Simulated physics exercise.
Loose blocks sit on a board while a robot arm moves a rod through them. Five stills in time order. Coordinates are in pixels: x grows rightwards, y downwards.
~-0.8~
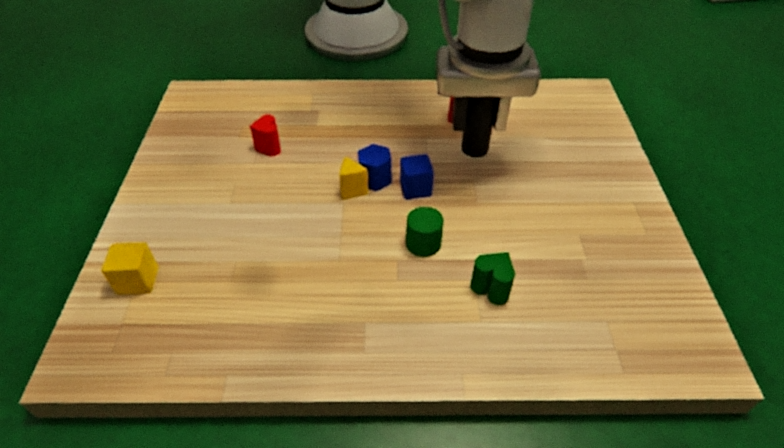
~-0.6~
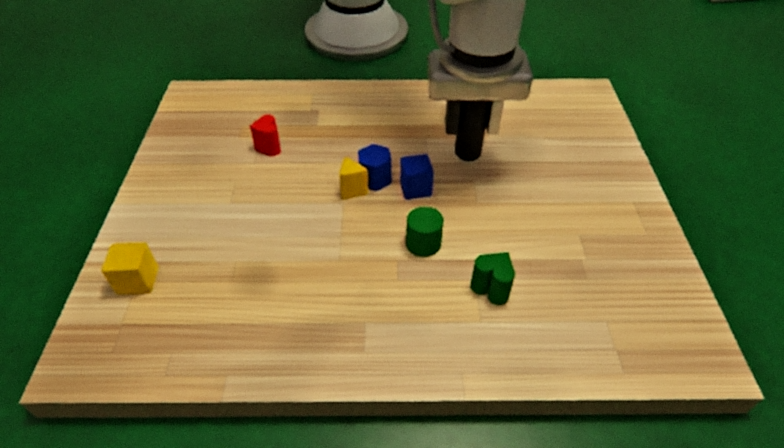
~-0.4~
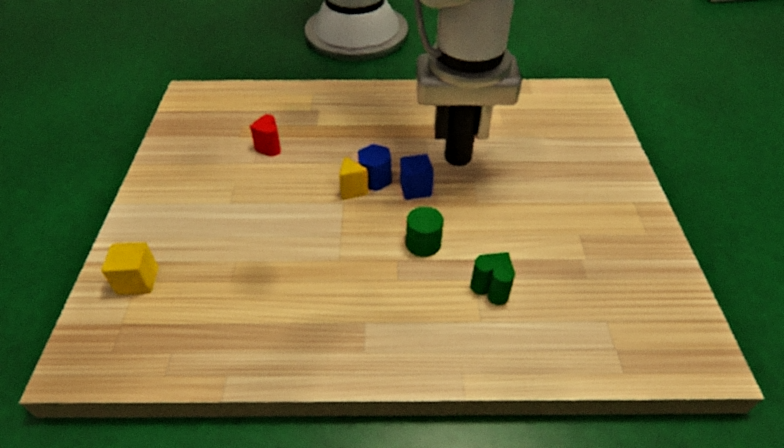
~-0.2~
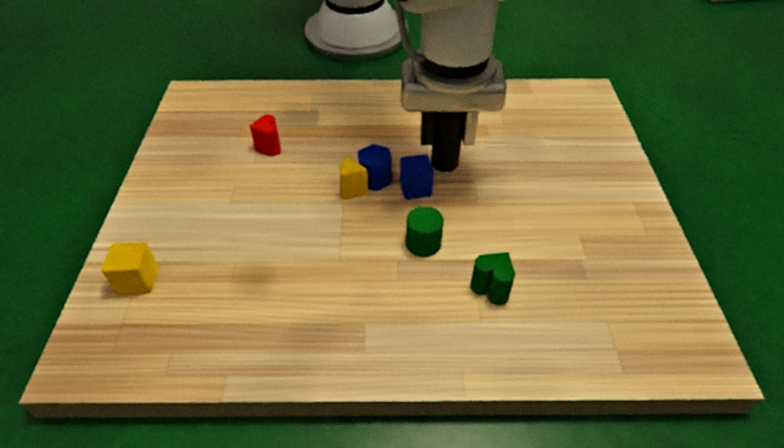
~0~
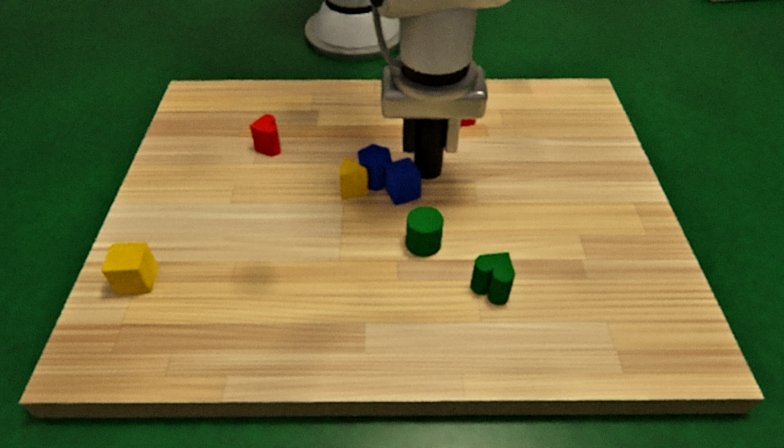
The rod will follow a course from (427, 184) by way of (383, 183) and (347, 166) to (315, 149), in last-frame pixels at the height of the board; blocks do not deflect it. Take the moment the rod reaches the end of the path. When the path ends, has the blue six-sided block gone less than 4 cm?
No, it doesn't check out.
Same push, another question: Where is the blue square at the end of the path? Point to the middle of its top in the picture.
Answer: (375, 177).
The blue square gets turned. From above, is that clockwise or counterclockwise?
It goes anticlockwise.
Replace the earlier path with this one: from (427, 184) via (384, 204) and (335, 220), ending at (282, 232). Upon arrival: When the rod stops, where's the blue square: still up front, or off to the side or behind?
Before the rod.
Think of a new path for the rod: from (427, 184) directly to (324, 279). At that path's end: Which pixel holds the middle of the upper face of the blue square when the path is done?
Expect it around (359, 187).
What follows on the original path. One third of the way, rod (383, 170); yellow triangle (348, 167); blue six-sided block (354, 149), turned 15° clockwise; blue square (375, 177), turned 45° anticlockwise.
Two thirds of the way, rod (346, 153); yellow triangle (348, 167); blue six-sided block (318, 134), turned 20° clockwise; blue square (375, 177), turned 45° anticlockwise.
At the end, rod (313, 136); red heart (257, 123); yellow triangle (348, 167); blue six-sided block (283, 121); blue square (375, 177), turned 45° anticlockwise.
